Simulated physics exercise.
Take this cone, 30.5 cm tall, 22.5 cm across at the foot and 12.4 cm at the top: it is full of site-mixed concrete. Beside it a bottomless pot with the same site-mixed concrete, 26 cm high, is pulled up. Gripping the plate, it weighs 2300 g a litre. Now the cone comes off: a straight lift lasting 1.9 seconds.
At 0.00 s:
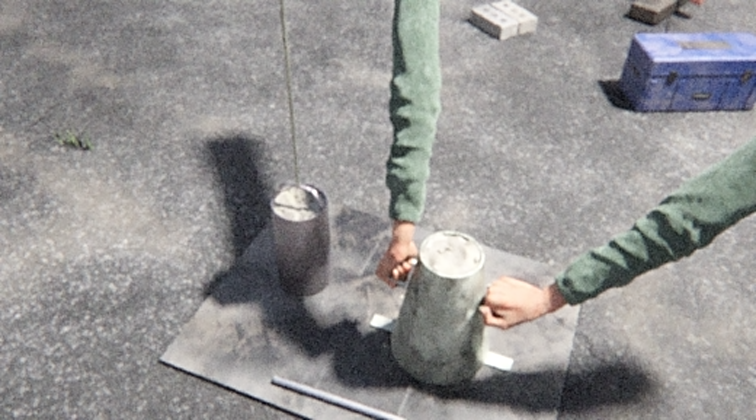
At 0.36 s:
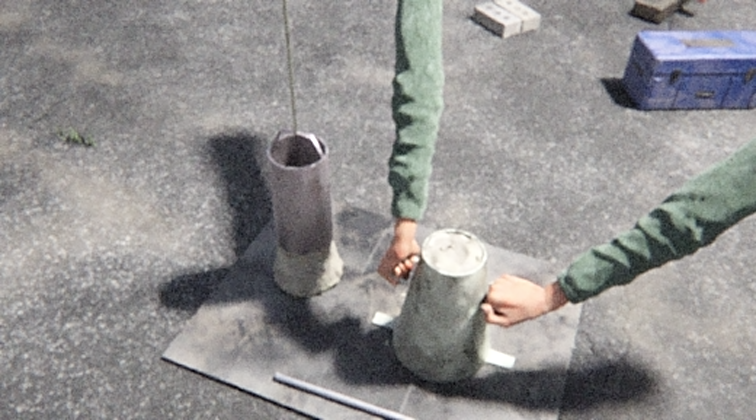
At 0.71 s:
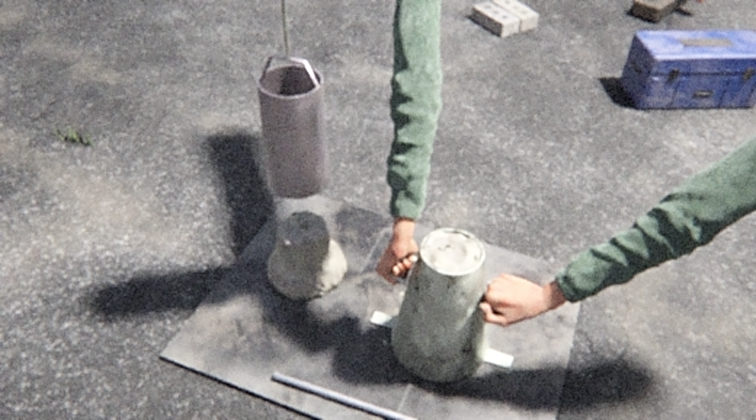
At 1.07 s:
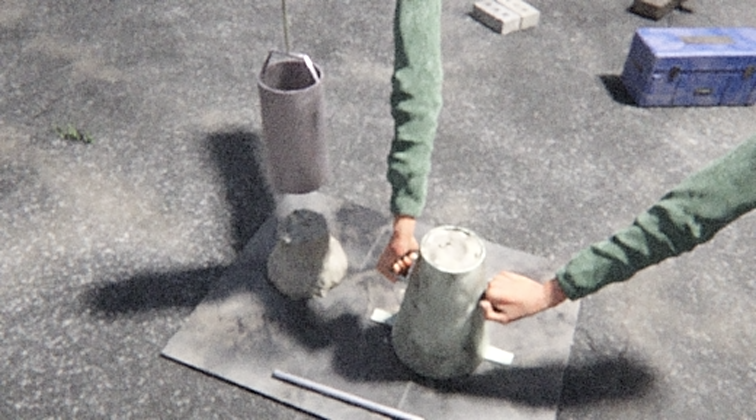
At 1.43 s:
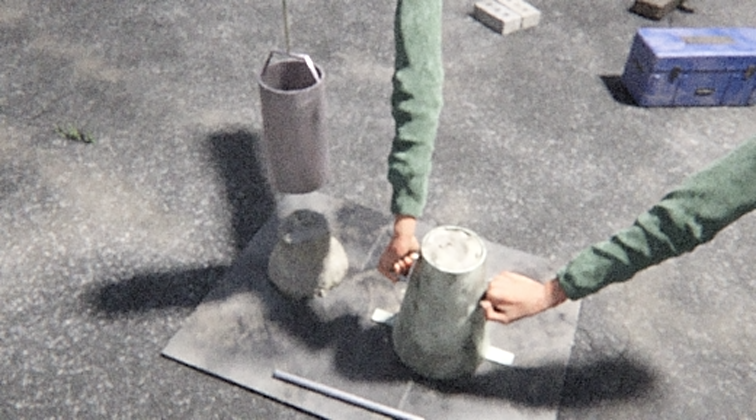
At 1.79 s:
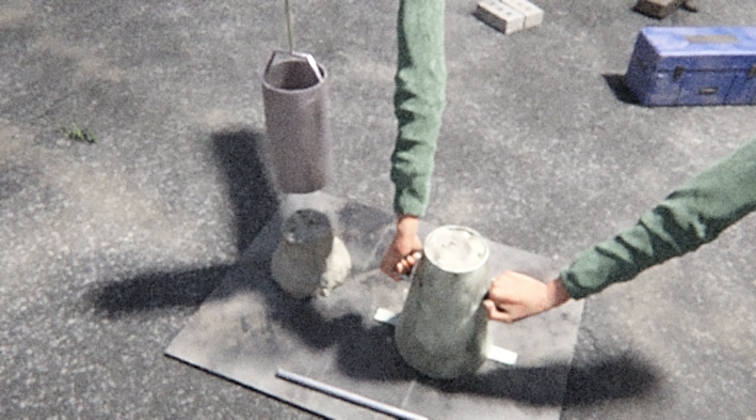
In this clip, a cylindrical pot on a line rises straight up, leaving a rounded heap of wet concrete on a plate, then hangs above it while two green-sleeved hands stay at the sides of an unmoving, concrete-filled cone.
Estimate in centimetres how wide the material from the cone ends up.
It ends up roughly 28 centimetres wide.
After 2.3 s, the cone is up 8.1 cm; the site-mixed concrete has come down 5.9 cm to 25 cm and is 26 cm wide.
After 2.7 s, the cone is up 18 cm; the site-mixed concrete has come down 8.2 cm to 22 cm and is 28 cm wide.
After 3.2 s, the cone is up 31 cm; the site-mixed concrete has come down 8.2 cm to 22 cm and is 28 cm wide.
After 3.8 s, the cone is clear; the site-mixed concrete has come down 8.3 cm to 22 cm and is 28 cm wide.
After 4.4 s, at rest, the cone is clear; the site-mixed concrete has come down 8.4 cm to 22 cm and is 28 cm wide.
